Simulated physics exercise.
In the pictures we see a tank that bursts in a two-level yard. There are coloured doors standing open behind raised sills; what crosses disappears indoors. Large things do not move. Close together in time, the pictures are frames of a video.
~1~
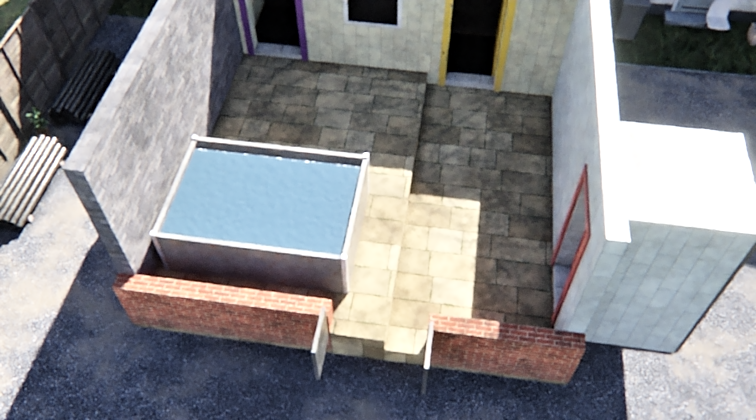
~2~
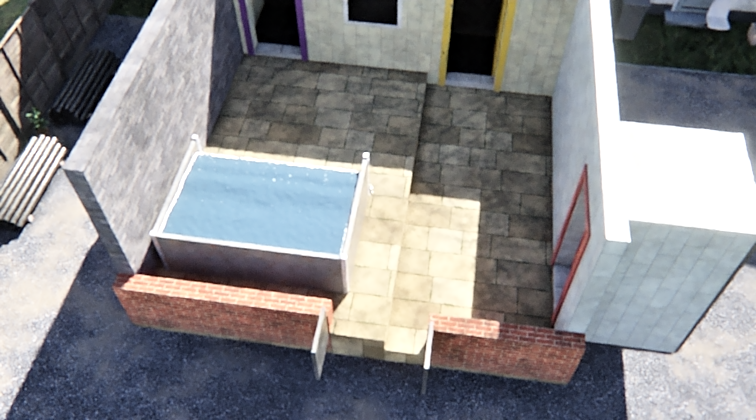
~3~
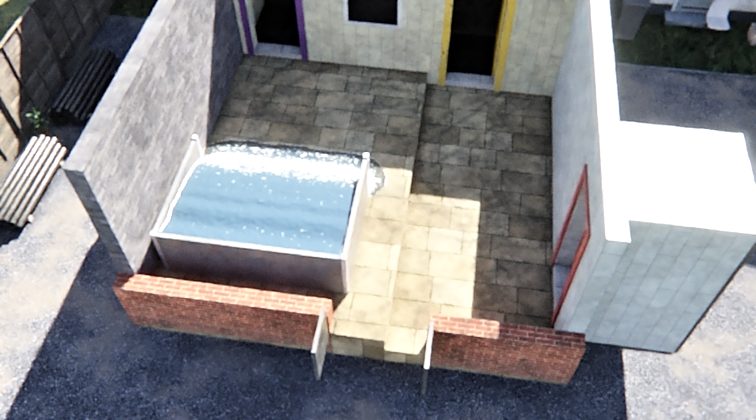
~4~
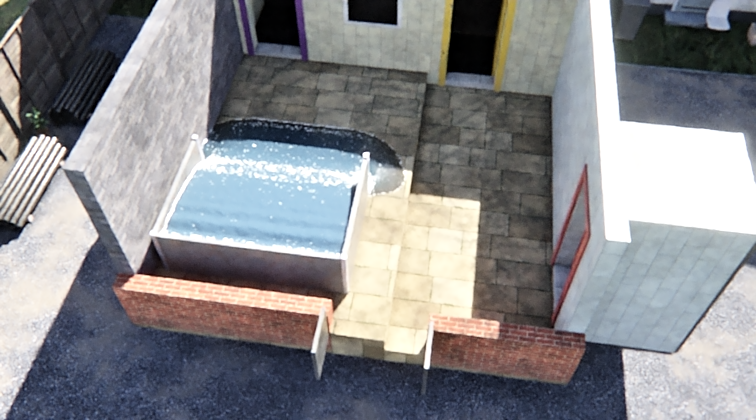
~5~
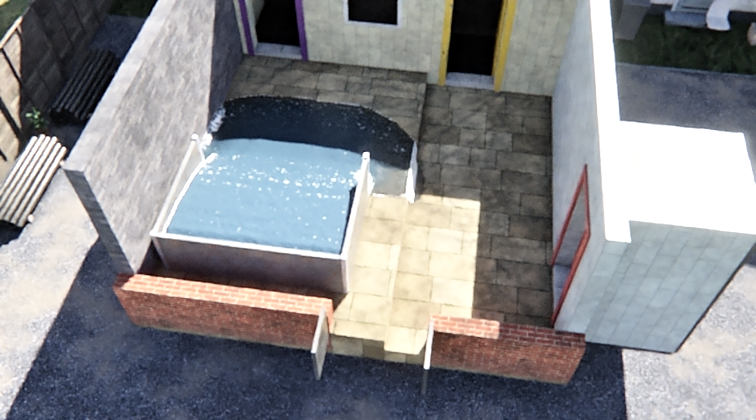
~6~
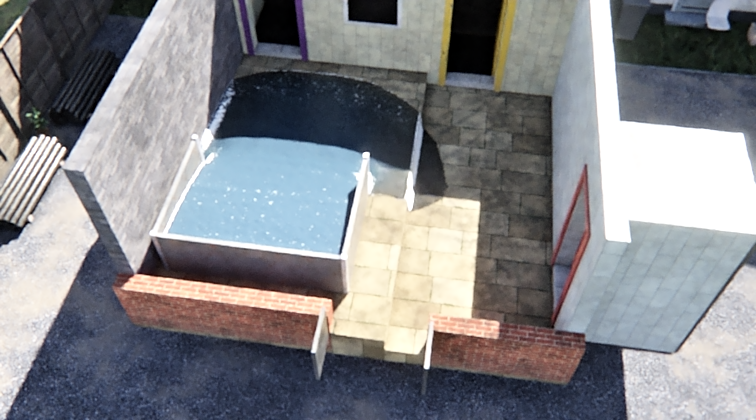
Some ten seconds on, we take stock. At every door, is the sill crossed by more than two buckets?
The purple door: Yes; the red door: Yes; the yellow door: Yes.
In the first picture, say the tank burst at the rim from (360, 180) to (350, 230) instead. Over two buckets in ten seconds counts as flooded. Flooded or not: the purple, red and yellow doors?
Taking them in turn, the purple door falls short, the red door tops the limit and the yellow door tops the limit.
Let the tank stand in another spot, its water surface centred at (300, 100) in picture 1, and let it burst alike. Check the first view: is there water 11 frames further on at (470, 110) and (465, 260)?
Soaked, bone-dry.
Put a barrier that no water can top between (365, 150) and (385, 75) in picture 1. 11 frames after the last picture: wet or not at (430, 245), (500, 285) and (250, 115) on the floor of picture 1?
Listed order: Spared, spared, swamped.
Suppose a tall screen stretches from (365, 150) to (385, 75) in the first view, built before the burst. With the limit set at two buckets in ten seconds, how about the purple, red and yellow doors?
Note: Purple exceeds threshold; red remains below threshold; yellow remains below threshold.
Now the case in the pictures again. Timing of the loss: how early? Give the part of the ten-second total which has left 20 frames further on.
Working it through, I arrive at 60 per cent.
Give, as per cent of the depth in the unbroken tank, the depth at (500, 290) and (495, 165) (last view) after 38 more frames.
8 and 20 %, in that order.
A moment on, water covers 50 % of the floor; the purple door far over two buckets in, the red door not reached, the yellow door wet at the sill, nothing in.
Next, water covers 55 % of the floor; the purple door far over two buckets in, the red door not reached, the yellow door under two buckets in.
Then, water covers 65 % of the floor; the purple door far over two buckets in, the red door not reached, the yellow door over two buckets in.
Later, water covers 90 % of the floor; the purple door far over two buckets in, the red door wet at the sill, nothing in, the yellow door over two buckets in.
In the end, water covers 90 % of the floor; the purple door far over two buckets in, the red door over two buckets in, the yellow door over two buckets in.
